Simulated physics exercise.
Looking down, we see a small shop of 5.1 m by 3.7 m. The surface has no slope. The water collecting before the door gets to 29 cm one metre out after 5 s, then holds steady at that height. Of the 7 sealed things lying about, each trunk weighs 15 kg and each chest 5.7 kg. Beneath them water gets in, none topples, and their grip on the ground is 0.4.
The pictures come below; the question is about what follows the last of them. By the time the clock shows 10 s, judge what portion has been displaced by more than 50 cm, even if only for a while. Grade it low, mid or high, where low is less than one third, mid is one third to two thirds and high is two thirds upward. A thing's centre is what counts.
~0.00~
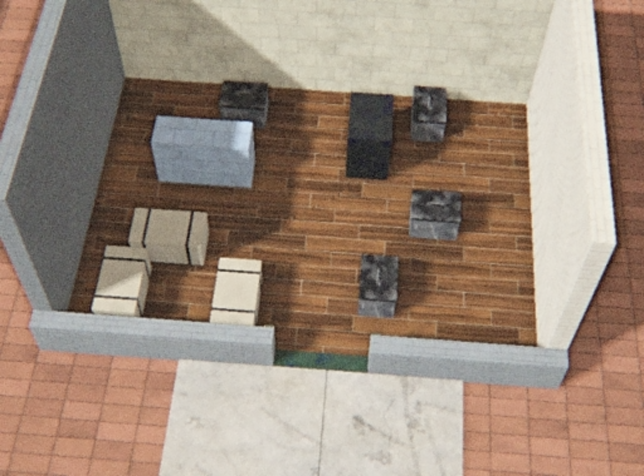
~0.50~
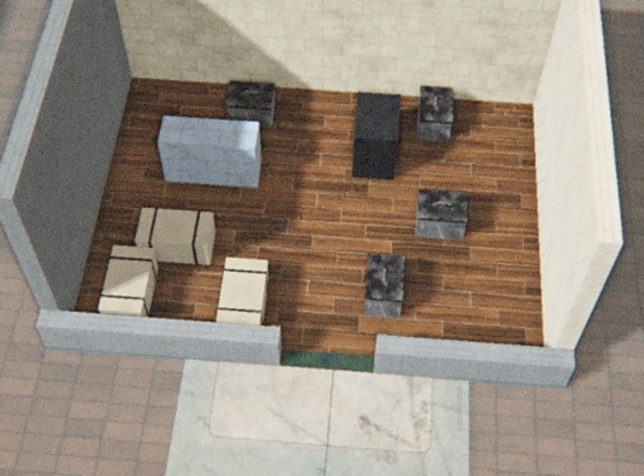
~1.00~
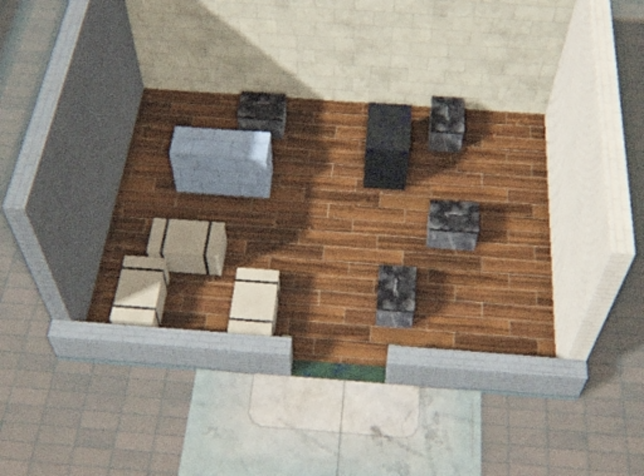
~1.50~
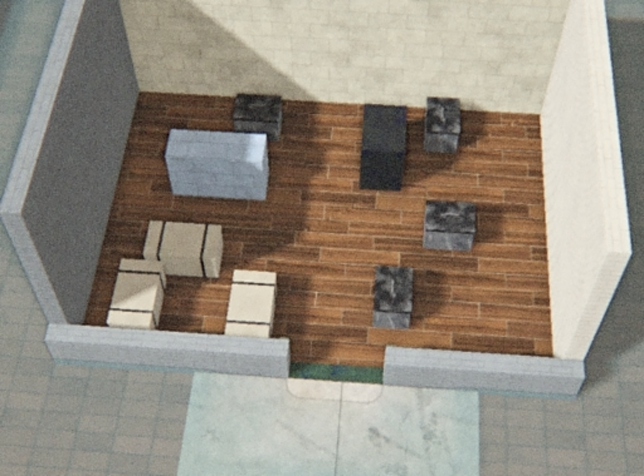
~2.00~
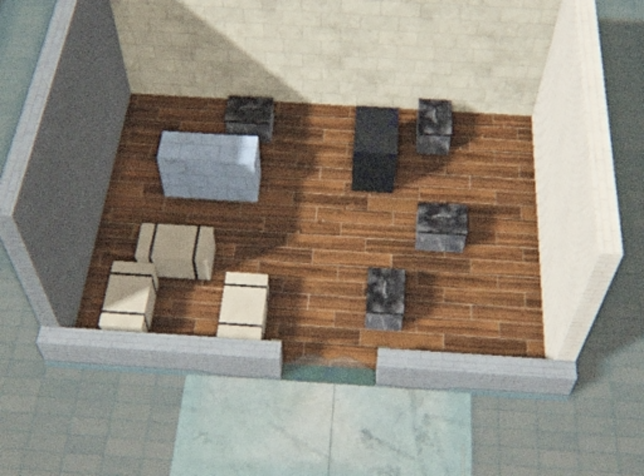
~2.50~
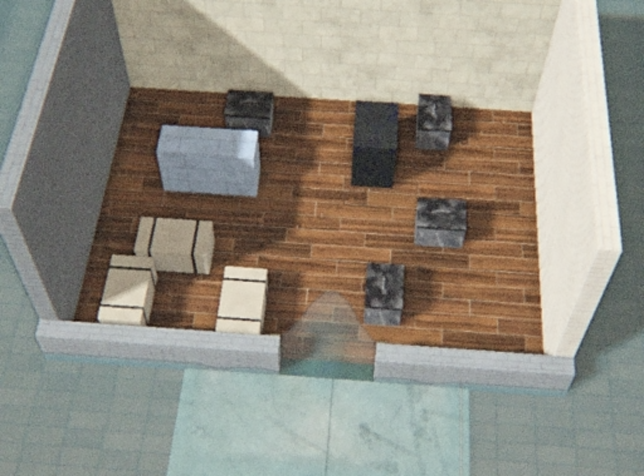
Grade: Mid.
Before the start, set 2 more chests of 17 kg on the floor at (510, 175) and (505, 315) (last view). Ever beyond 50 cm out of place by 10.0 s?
Order as asked - inside the cutoff and inside the cutoff.
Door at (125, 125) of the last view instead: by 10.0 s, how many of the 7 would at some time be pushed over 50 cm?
You'd get 4 in that case.
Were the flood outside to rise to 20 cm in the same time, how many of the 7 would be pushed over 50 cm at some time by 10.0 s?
3.
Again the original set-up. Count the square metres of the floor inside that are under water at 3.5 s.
That flooded area is roughly 3.0 m2.
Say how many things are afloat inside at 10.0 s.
Count at that moment: 4.
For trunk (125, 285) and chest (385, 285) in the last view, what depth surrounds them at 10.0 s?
Roughly 5 and 5 cm.
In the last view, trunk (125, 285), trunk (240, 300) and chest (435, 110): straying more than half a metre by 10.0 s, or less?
One by one in that order: Below; below; above.
After 3.5 s 0 of 7 are over 50 cm from their spots; 0 afloat.
After 4.5 s 1 of 7 are over 50 cm from their spots; 0 afloat.
After 7.0 s 3 of 7 are over 50 cm from their spots; 3 afloat.
After 10.0 s 4 of 7 are over 50 cm from their spots, and 4 have been at some point; 4 afloat.
